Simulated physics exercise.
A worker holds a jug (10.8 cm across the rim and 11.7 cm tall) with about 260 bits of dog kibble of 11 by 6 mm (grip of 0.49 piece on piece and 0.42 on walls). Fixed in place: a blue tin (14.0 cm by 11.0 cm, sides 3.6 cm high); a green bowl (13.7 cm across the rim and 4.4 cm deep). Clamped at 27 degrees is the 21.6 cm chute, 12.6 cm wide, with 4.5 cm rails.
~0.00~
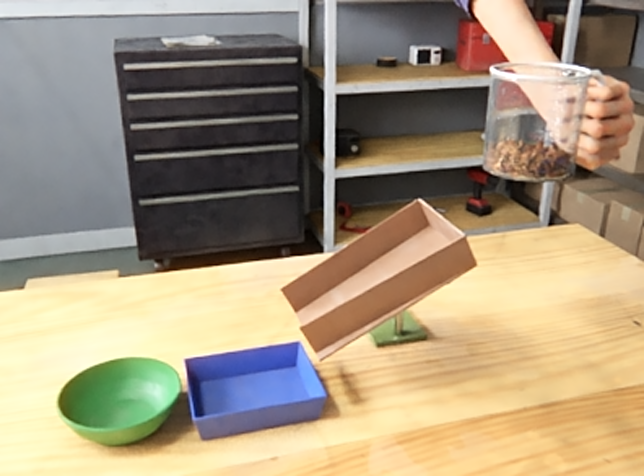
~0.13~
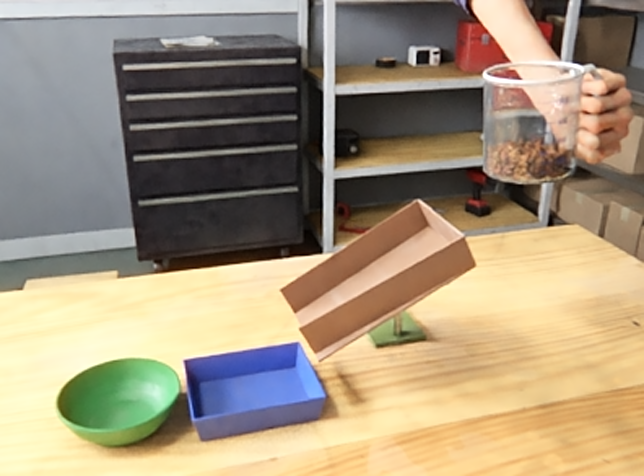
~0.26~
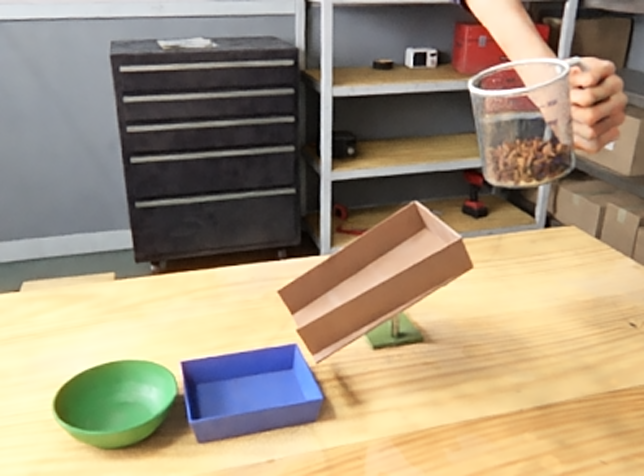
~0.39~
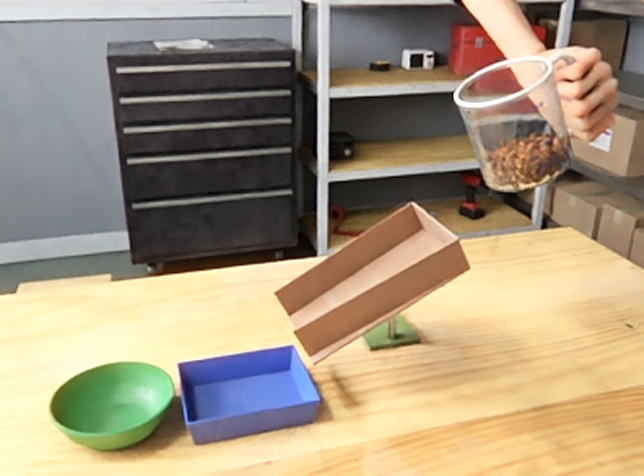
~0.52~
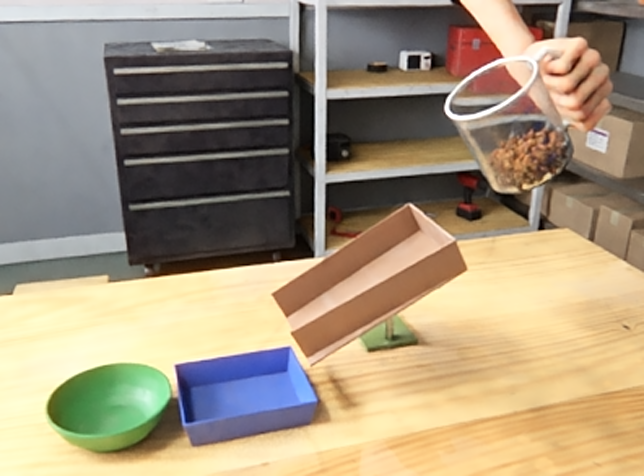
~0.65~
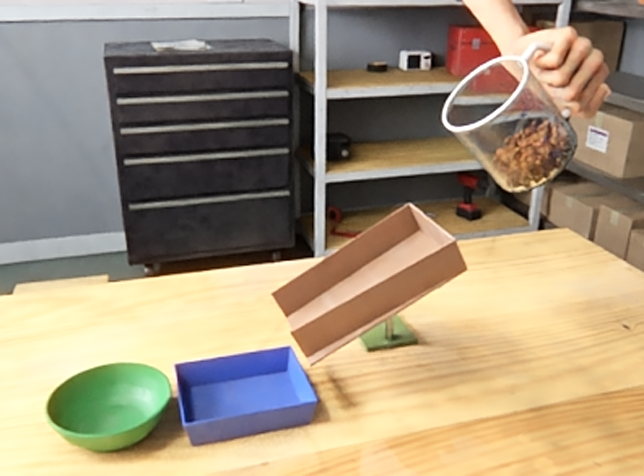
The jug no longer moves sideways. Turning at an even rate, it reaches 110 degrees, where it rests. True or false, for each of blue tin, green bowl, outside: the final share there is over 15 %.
Blue tin: False, green bowl: False, outside: True.
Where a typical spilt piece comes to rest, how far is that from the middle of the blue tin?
About 30 centimetres.
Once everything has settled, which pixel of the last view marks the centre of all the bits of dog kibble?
(474, 362), give or take.
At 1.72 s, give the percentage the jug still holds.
About 85 % of the load.
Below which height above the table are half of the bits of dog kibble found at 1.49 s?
Estimated height: About 32 cm.
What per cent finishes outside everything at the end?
About 75 per cent.
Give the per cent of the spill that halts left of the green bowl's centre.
0 %, give or take.
After 0.97 s, tilt 69 degrees; jug 100 %; middle of all pieces near (532, 148).
Then, at 1.24 s, tilt 89 degrees; jug 100 %; middle of all pieces near (534, 144).
Then, at 1.49 s, tilt 108 degrees; jug 100 %; middle of all pieces near (530, 144).
After 1.72 s, tilt 110 degrees; jug 85 %, slope 10 %; middle of all pieces near (510, 165).
In the end, at 3.6 s, jug 25 %, slope 0 %, outside 75 %, blue tin 0 %, green bowl 0 %.
